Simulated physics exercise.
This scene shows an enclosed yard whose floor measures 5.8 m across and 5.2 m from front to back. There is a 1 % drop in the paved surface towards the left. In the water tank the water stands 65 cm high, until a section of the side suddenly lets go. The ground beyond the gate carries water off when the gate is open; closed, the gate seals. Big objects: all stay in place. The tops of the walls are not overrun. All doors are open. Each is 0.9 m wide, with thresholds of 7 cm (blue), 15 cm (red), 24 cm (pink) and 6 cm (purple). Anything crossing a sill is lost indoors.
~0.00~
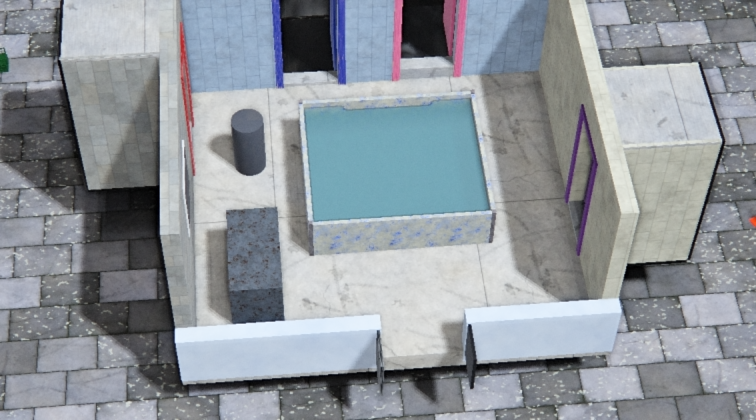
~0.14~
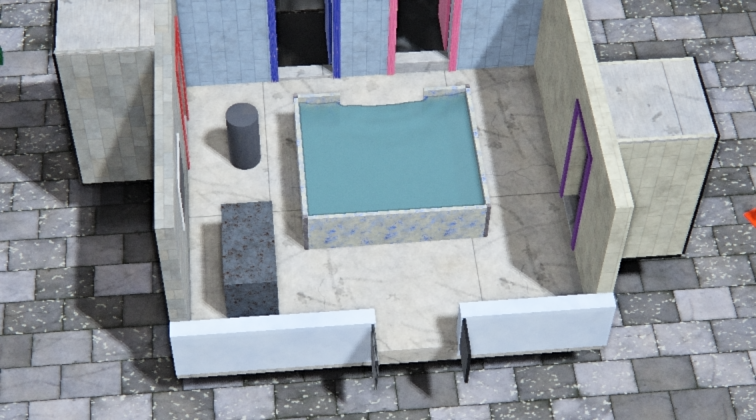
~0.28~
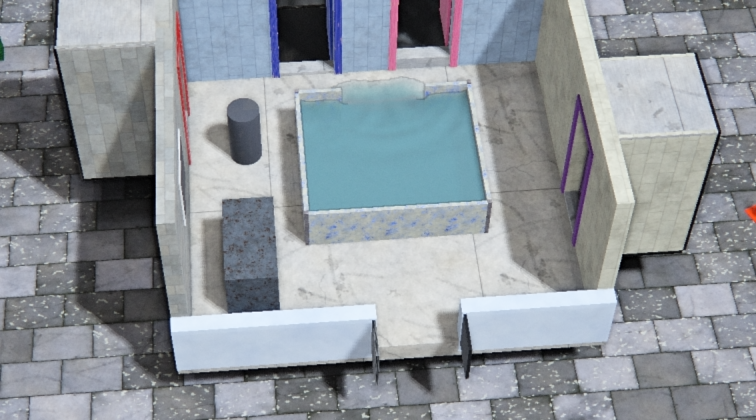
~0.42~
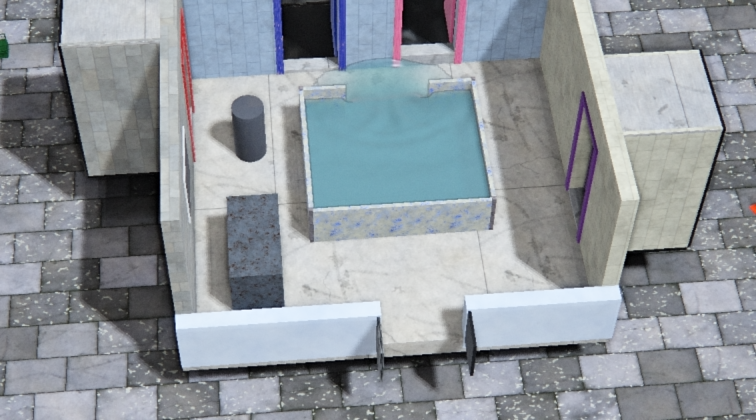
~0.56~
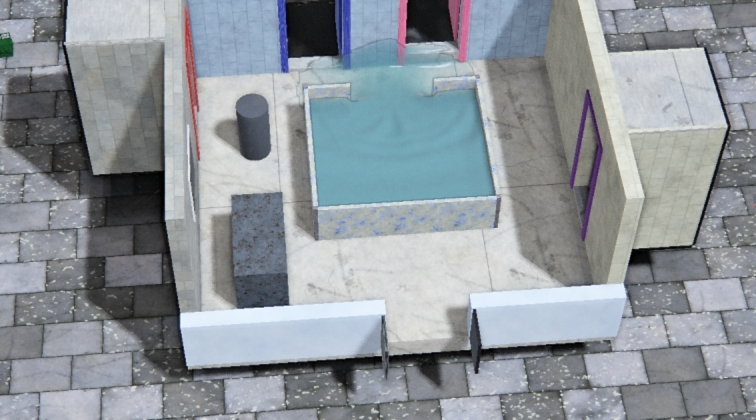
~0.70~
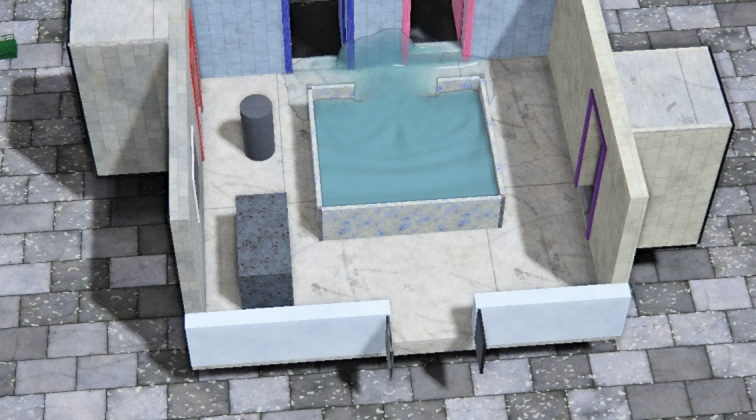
Blue-green water in a square tank sits level, then pours through a gap in the tank's far side inside a small walled yard, seen from above and in front. A dark grey cylinder and a speckled grey block stand left of the tank, with blue and pink doorways behind and a purple one at right. The water spreads over the pale floor towards the back doorways, rippling inside the tank, while the camera shifts slightly.
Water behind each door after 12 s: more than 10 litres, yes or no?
Blue door: Yes; red door: Yes; pink door: Yes; purple door: Yes.
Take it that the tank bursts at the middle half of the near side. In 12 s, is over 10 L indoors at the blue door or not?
Measured against that limit, the blue door goes beyond it.
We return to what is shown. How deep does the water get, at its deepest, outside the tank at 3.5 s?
Around 30 centimetres deep.
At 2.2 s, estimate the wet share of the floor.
Wet share: Near 35 percent.
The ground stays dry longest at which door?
Purple.
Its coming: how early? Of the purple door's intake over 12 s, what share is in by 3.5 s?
By then it's near 0% of the total.
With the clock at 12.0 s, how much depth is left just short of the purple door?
About 11.0 cm.
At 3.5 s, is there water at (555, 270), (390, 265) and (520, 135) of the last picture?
First spot soaked, second bone dry, third soaked.
After 1.4 s water covers 25 % of the floor and is deepest (54 cm) near (388, 70); blue door 22 cm at the sill, 34 L in, red door not reached, pink door 40 cm at the sill, 38 L in, purple door not reached.
After 2.2 s water covers 35 % of the floor and is deepest (48 cm) near (388, 70); blue door 21 cm at the sill, 101 L in, red door 24 cm at the sill, 6 L in, pink door 37 cm at the sill, 100 L in, purple door not reached.
After 3.5 s water covers 70 % of the floor and is deepest (30 cm) near (388, 70); blue door 16 cm at the sill, 177 L in, red door 23 cm at the sill, 50 L in, pink door 25 cm at the sill, 144 L in, purple door 6 cm at the sill, 0 L in.
After 7.0 s water covers 95 % of the floor and is deepest (22 cm) near (291, 254); blue door 12 cm at the sill, 273 L in, red door 16 cm at the sill, 93 L in, pink door 15 cm at the sill, 151 L in, purple door 8 cm at the sill, 1 L in.
After 12.0 s water covers 100 % of the floor and is deepest (20 cm) near (208, 342); blue door 13 cm at the sill, 344 L in, red door 12 cm at the sill, 97 L in, pink door 10 cm at the sill, 151 L in, purple door 11 cm at the sill, 49 L in.
